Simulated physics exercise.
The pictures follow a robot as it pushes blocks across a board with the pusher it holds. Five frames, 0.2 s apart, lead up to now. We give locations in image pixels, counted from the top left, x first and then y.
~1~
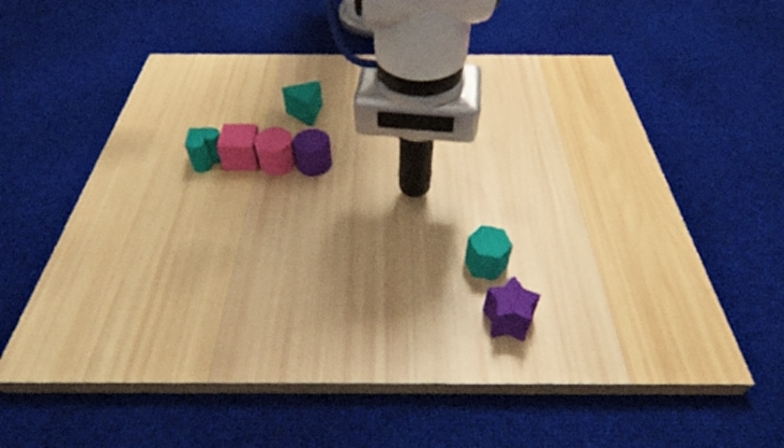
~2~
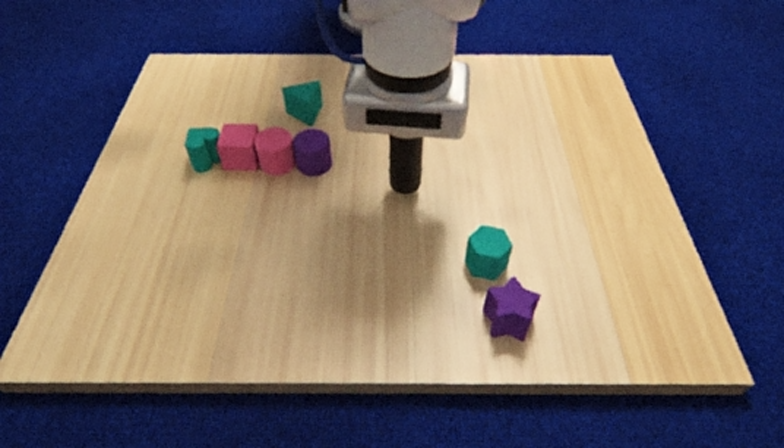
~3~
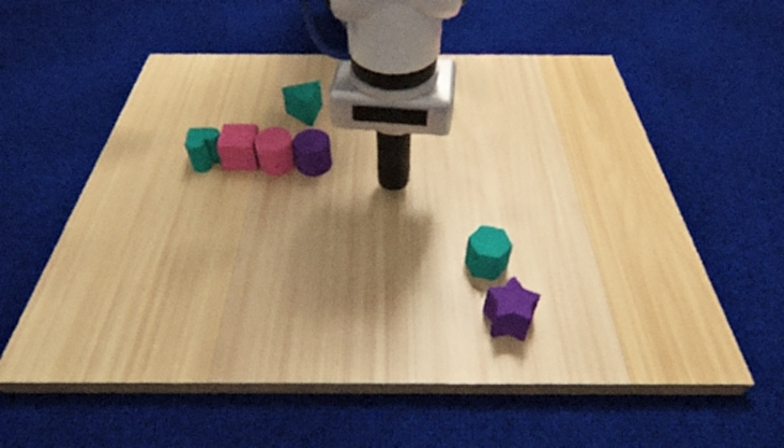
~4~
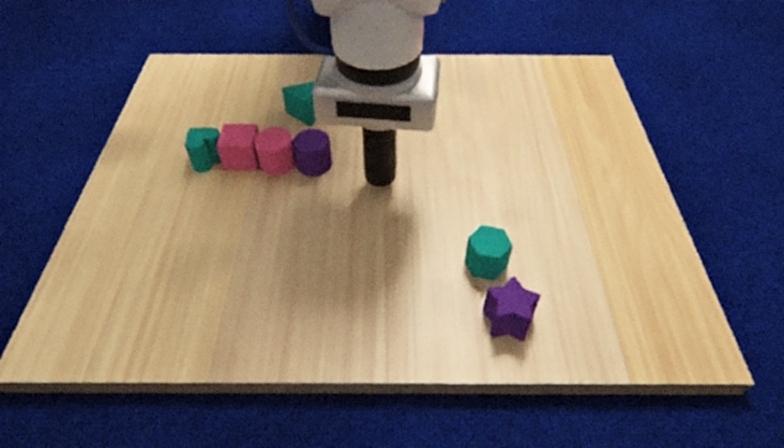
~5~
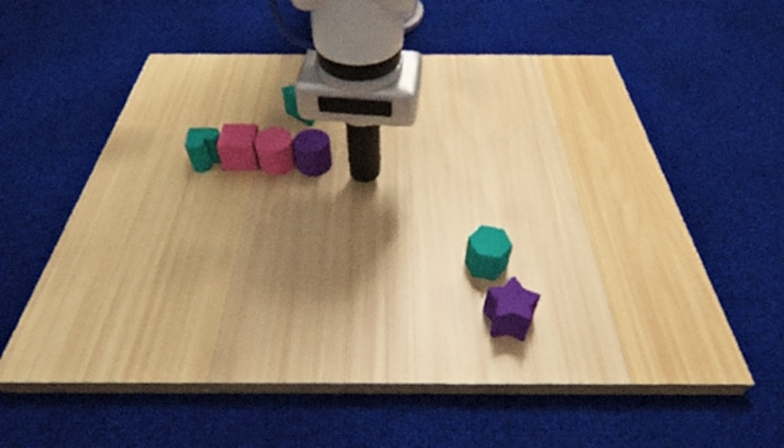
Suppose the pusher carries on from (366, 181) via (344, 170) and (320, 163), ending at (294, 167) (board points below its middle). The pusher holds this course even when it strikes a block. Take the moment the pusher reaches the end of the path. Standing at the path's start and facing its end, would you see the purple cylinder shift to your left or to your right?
It slides rightward.
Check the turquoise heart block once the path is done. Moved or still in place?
By the end it has moved.
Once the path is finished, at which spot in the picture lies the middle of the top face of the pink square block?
At pixel (198, 133).
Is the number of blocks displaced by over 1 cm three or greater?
Answer: Yes.
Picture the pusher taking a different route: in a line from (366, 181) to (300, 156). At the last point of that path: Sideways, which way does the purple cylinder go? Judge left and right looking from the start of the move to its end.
Moves right.
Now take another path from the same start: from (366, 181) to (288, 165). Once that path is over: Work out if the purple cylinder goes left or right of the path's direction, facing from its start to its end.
Sideways, to the right.
On the path given first. Halfway along, pusher at (331, 157); turquoise heart block at (190, 135), turned 20° anticlockwise; pink square block at (225, 134), turned 20° clockwise; pink cylinder at (261, 137); purple cylinder at (299, 133).
At the end, pusher at (292, 158); turquoise heart block at (166, 136), turned 40° anticlockwise; pink square block at (198, 133); pink cylinder at (236, 125); purple cylinder at (273, 124).
